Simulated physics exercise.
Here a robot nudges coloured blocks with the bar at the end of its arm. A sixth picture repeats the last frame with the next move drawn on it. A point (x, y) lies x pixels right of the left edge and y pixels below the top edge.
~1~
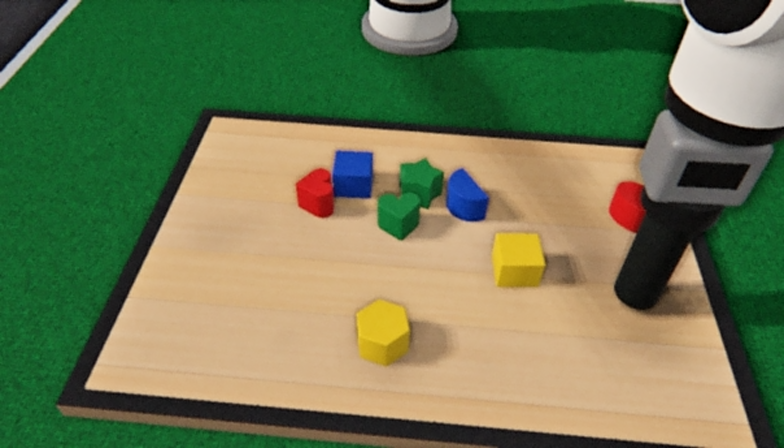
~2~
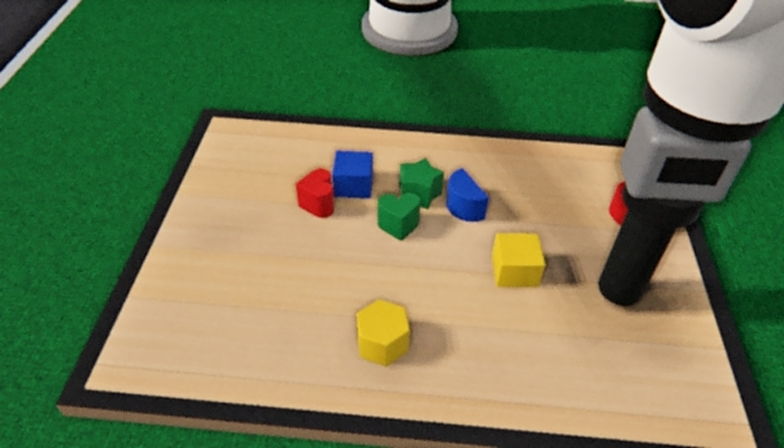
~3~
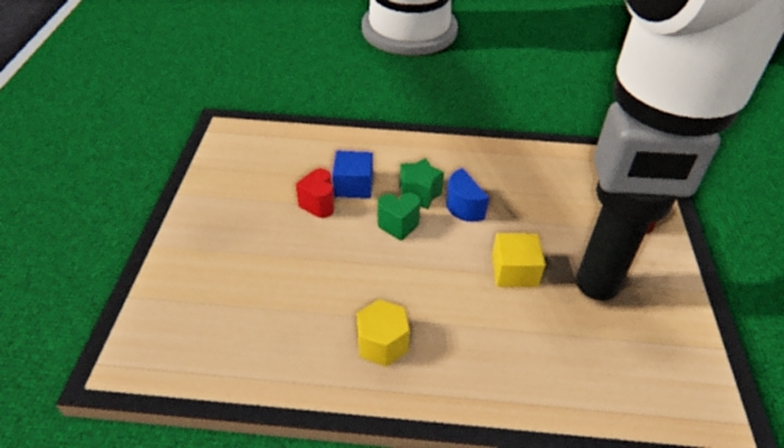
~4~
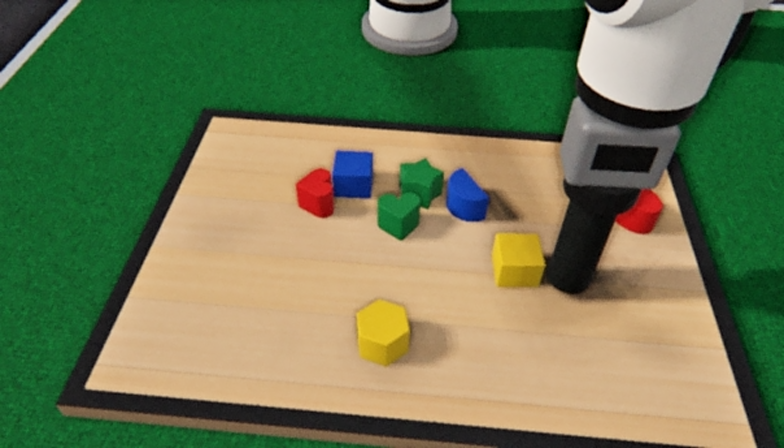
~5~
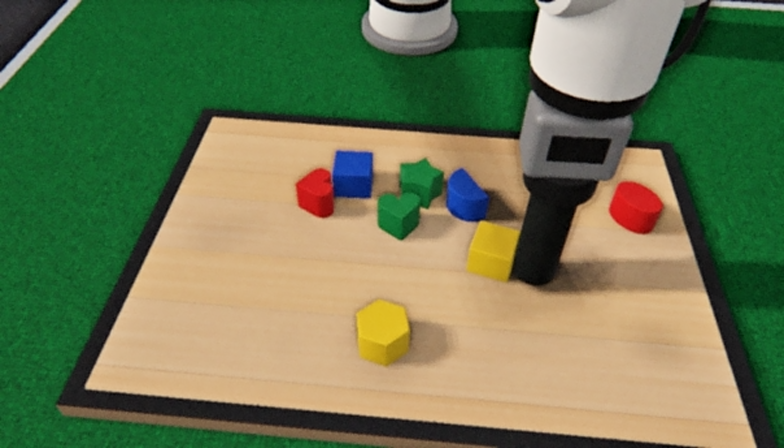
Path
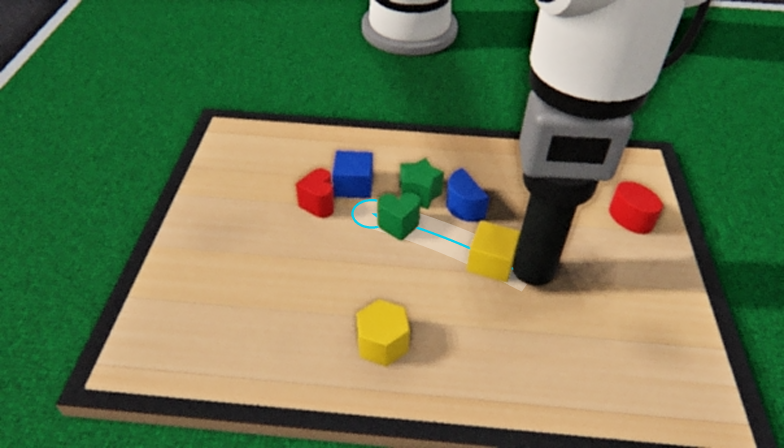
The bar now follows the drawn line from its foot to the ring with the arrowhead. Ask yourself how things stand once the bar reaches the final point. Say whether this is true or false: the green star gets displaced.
That statement is not accurate.
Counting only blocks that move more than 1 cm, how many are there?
I'd say three or more blocks get moved.
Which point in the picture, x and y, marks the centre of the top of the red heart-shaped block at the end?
Put as a pixel place, it's (266, 173).
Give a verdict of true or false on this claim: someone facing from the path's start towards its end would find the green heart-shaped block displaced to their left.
Verdict: True.
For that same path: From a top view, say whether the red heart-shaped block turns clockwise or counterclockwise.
From above, the red heart-shaped block will be seen to turn clockwise.
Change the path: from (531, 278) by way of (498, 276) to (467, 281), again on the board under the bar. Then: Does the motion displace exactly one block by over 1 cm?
The answer is yes.
The line goes from (531, 278) via (477, 251) and (424, 230), ending at (372, 214).
What follows on the original path. One third of the way, bar (477, 244); yellow square piece (441, 213).
Two thirds of the way, bar (424, 223); green heart-shaped block (353, 187), turned 15° anticlockwise; yellow square piece (389, 192).
At the end, bar (372, 206); red heart-shaped block (266, 173), turned 20° clockwise; blue square piece (330, 146), turned 50° clockwise; green heart-shaped block (300, 177), turned 20° anticlockwise; green star unmoved; yellow square piece (336, 178).
